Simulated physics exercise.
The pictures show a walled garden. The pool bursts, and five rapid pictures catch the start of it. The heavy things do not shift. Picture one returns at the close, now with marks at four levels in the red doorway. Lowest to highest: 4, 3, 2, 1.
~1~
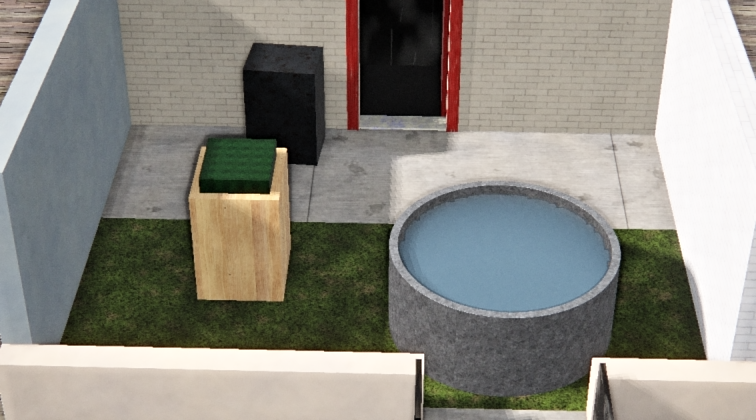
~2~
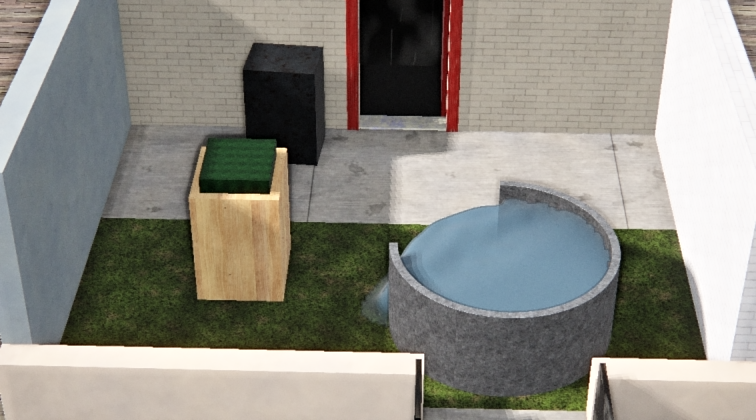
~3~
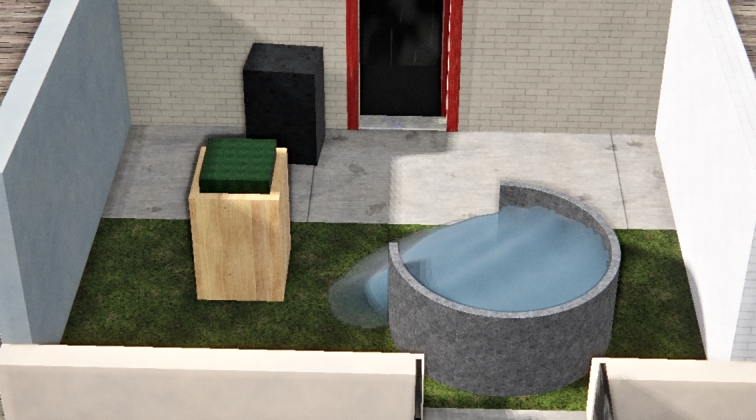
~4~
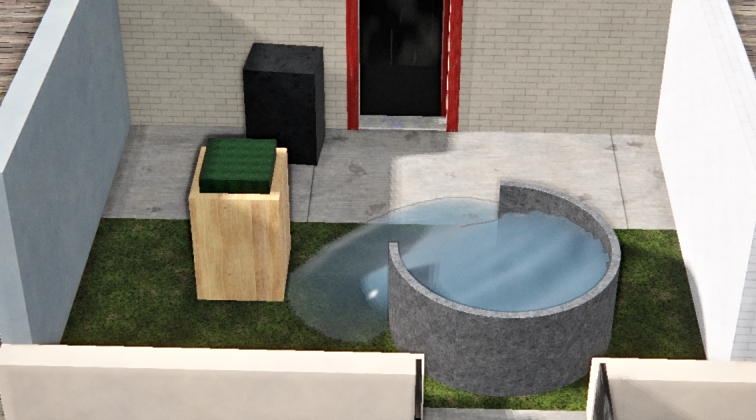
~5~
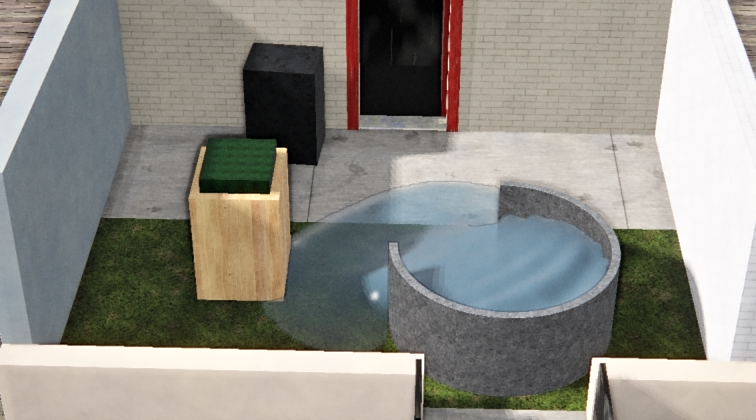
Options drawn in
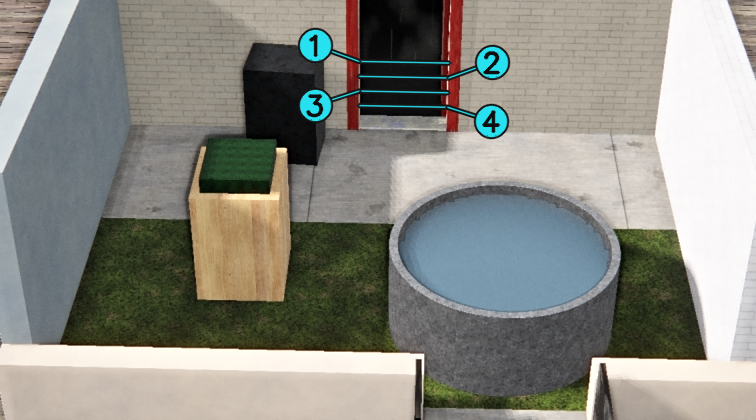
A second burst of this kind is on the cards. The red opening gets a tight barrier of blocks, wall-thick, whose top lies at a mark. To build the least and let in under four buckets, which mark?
Mark 4 just does it.
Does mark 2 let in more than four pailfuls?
No.
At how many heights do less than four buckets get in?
All of them.
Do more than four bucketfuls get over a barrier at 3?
No, that is safe.
On the marked copy, 1 at (404, 62); 2 at (403, 77); 3 at (403, 91); 4 at (403, 106); from the bottom up 4, 3, 2, 1.
If 1 is chosen, nothing gets over.
If 2 is chosen, nothing gets over.
If 3 is chosen, nothing gets over.
If 4 is chosen, a splash gets over, under a bucket.
